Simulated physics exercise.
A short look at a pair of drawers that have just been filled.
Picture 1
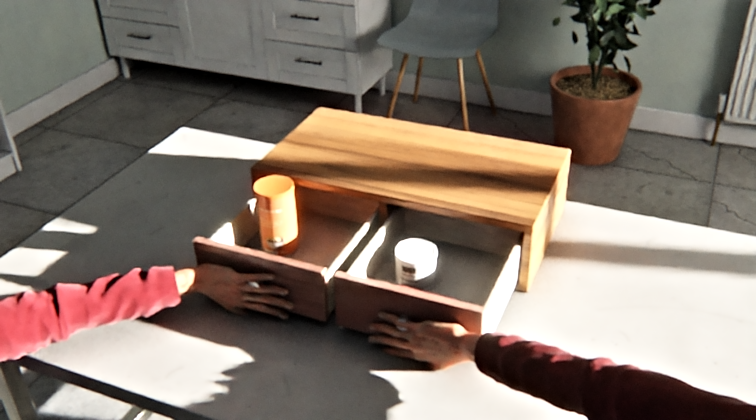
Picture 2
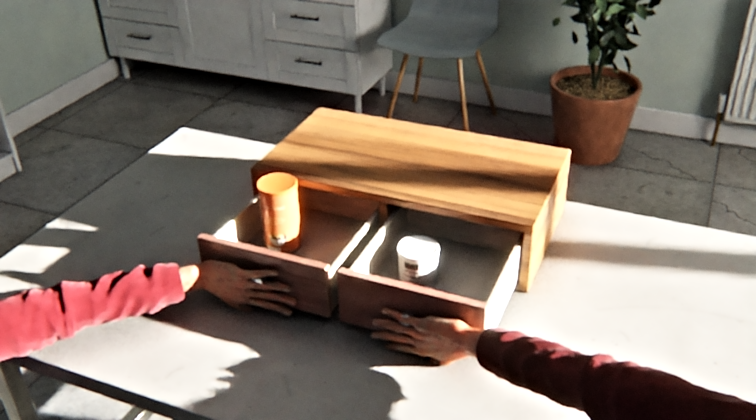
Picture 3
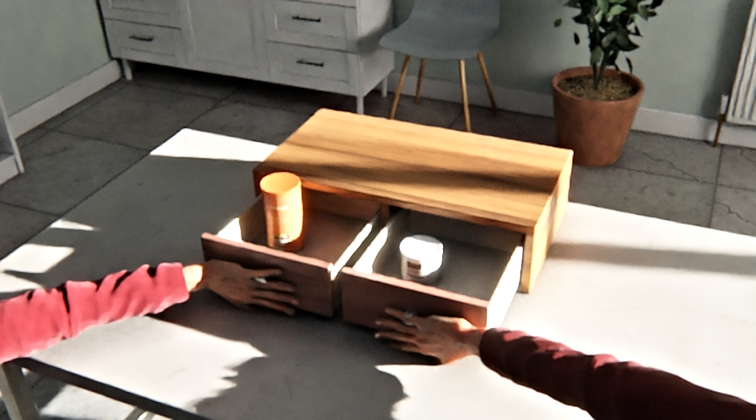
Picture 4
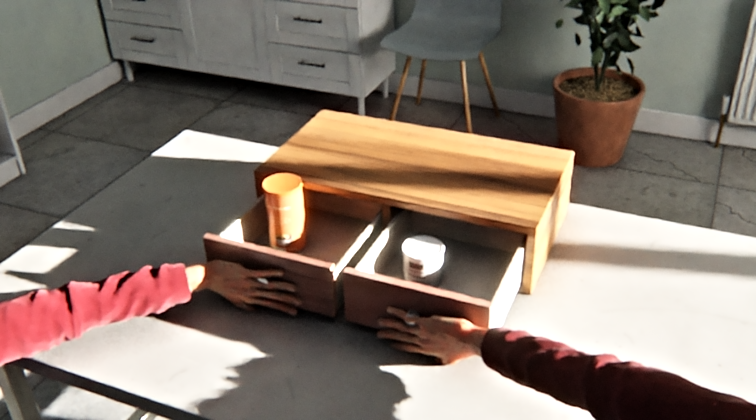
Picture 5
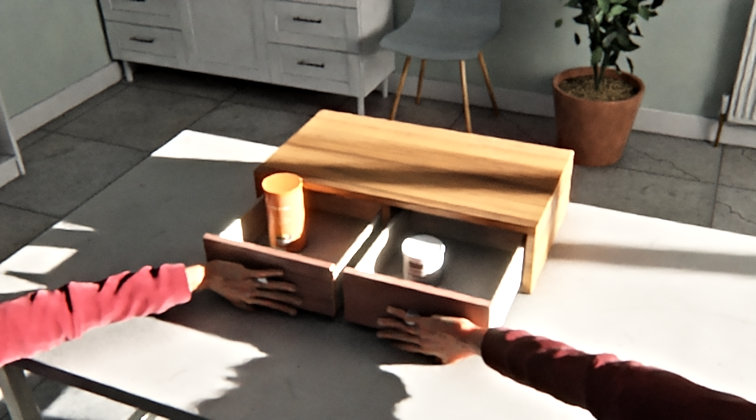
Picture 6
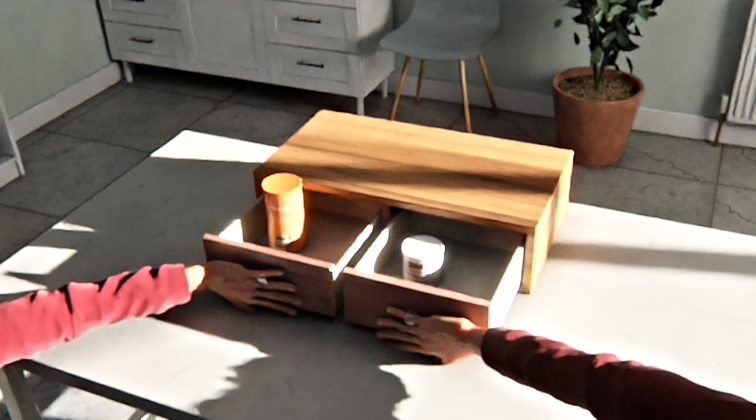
On a pale table, two hands nudge two open, filled drawers slightly inward.
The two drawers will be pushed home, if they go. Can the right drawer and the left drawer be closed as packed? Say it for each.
In the end the right drawer goes all the way in, the left drawer will not close.
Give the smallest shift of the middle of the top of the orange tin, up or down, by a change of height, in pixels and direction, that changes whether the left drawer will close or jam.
Roughly 4 pixels down.
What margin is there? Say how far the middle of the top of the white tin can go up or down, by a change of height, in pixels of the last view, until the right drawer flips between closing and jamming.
A shift of 32 pixels, going up.
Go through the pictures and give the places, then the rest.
The first frame shows right drawer (435, 271) wide open; left drawer (297, 238) wide open; white tin (416, 266).
The second frame shows left drawer (300, 235) wide open; orange tin (280, 214).
The third frame shows right drawer (441, 267) wide open.
The fourth frame shows left drawer (305, 235) wide open.
The fifth frame shows right drawer (442, 267) wide open; chest (415, 192).
The sixth frame shows right drawer (442, 267) wide open; left drawer (305, 235) wide open; white tin (423, 262).
Then, 0.34 s after the last picture, right drawer starting in; left drawer starting in.
Then, 0.54 s after the last picture, right drawer about half in; left drawer about half in.
Then, 0.76 s after the last picture, right drawer nearly in; left drawer stopped, still ajar.
At rest, the right drawer closes; the left drawer jams.
